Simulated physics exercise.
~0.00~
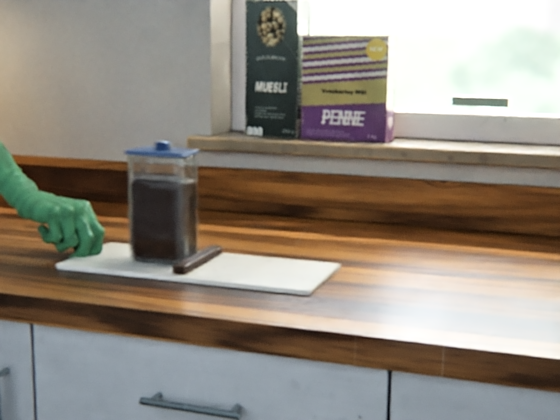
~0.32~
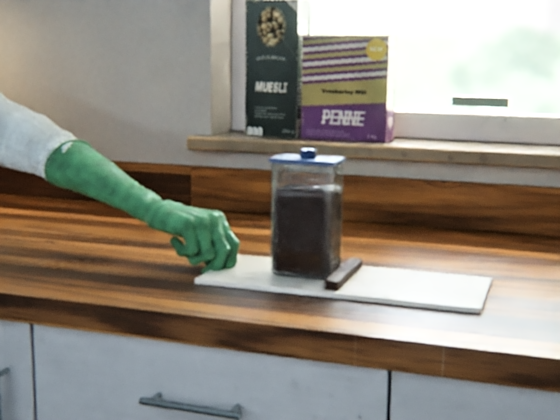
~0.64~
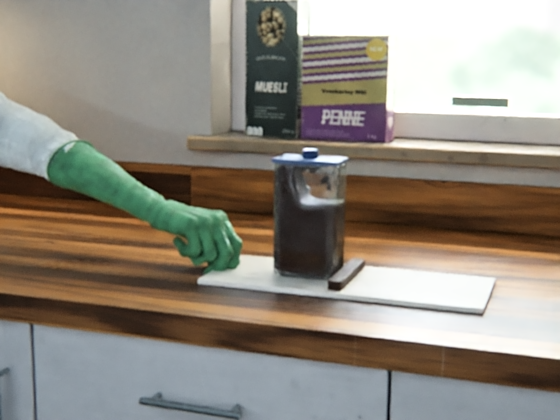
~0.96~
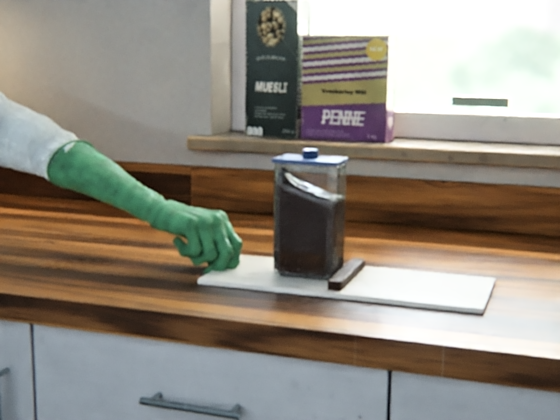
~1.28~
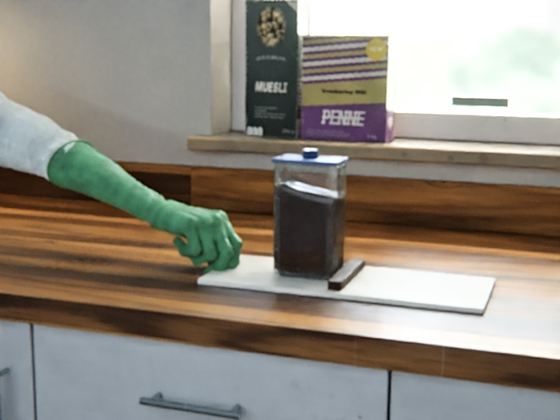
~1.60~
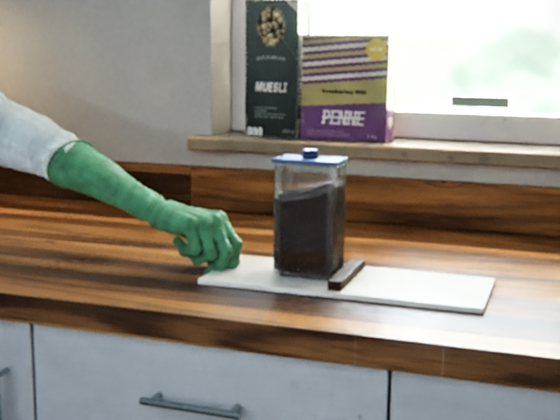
A closed clear canister of dark coffee rode to the right on a white board guided by a green-gloved hand, and when the board stopped, the coffee sloshed up one side and rocked about before easing, leaving the canister standing upright against the batten.
